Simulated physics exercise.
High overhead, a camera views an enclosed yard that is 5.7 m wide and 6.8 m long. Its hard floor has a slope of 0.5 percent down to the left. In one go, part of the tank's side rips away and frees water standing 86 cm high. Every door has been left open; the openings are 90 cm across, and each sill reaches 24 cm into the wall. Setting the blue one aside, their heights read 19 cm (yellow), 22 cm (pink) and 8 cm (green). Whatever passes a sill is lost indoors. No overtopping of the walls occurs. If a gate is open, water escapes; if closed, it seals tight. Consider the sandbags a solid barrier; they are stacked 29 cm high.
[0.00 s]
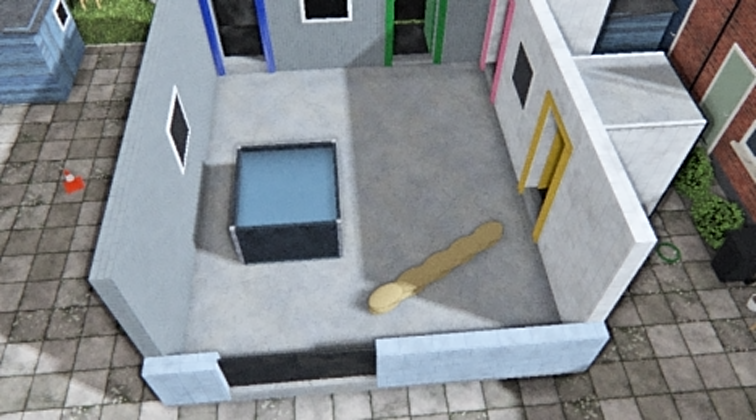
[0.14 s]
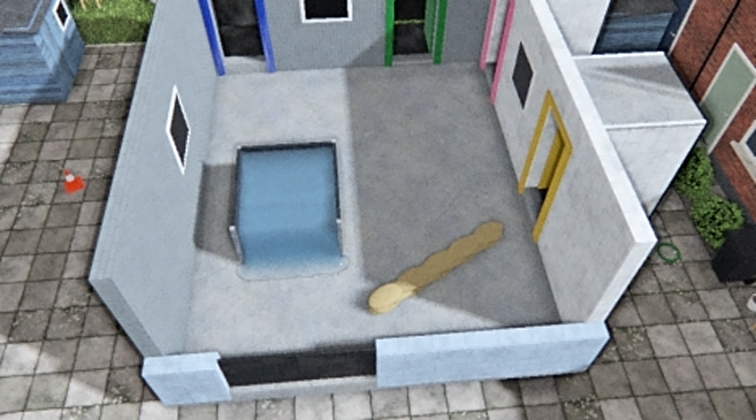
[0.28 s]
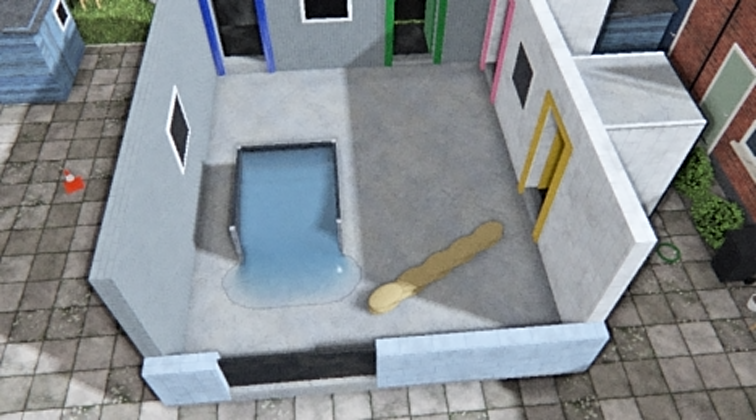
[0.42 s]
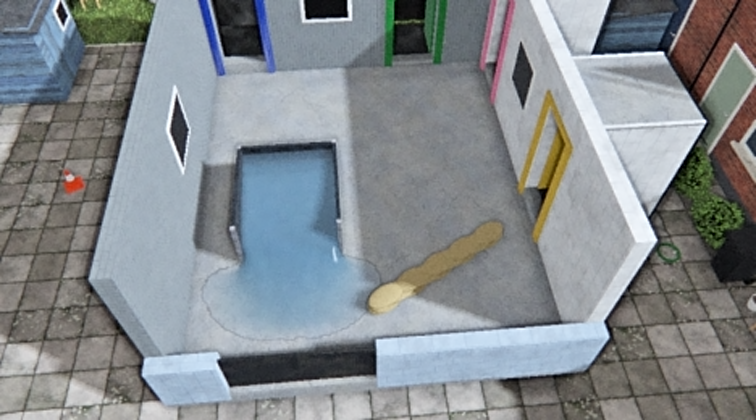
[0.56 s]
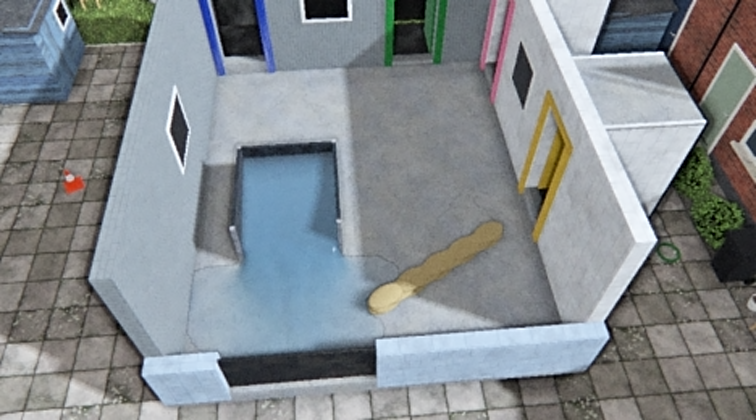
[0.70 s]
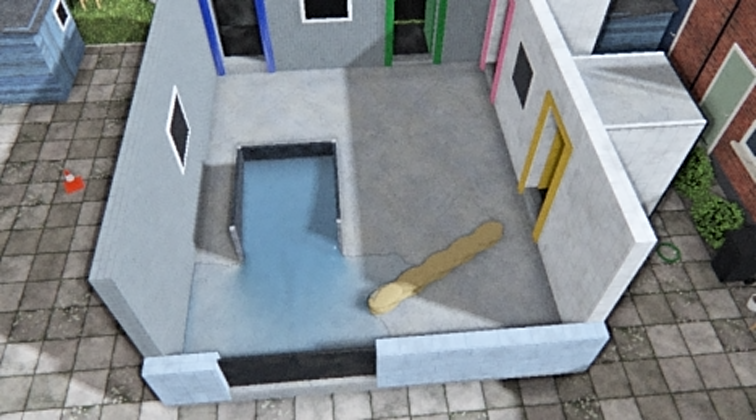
The clip opens on a walled yard seen from above, with a dark-sided tank of still blue water beside a tan diagonal barrier. The tank's near side gives way and water pours out toward the front wall, spreading into a widening pool beside the barrier's near end as the tank's level drops.
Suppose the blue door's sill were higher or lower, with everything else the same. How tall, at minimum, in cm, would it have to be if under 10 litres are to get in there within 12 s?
It would need to be about 19 cm tall.
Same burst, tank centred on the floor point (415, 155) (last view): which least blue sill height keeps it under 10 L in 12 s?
Then roughly 12.0 cm.
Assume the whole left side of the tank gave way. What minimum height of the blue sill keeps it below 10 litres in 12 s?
Close to 28 cm at the least.
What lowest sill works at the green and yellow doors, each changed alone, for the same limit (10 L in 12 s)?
About 11.5 cm at green and about 8.5 cm at yellow.
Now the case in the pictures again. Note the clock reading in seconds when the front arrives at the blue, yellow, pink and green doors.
Blue 3.6 s, yellow 2.6 s, pink 4.5 s, green 5.5 s.
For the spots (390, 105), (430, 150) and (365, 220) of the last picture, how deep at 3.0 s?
The three readings, in order, are 0, 0 and 1 cm.
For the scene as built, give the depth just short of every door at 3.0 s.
In cm: Blue 0, yellow 13, pink 0, green 0.
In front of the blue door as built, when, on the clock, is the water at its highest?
Around 4.0 seconds.
After 1.4 s water covers 20 % of the floor, deepest (60 cm) near (182, 381); it has not reached the blue door.
After 3.0 s water covers 40 % of the floor, deepest (27 cm) near (182, 381); it has not reached the blue door.
After 12.0 s water covers 95 % of the floor, deepest (10 cm) near (244, 201); 5 cm at the blue door, 0 litres in over its 26 cm sill.
At the blue door as built, the water arrived by 3.7 s and peaked near 23 cm at 4.2 s.
Run again over the same 12 s with other heights there, 22 litres in over 16 cm, 4 litres over 21.5 cm. The limit of 10 litres is kept from about 19 cm up.
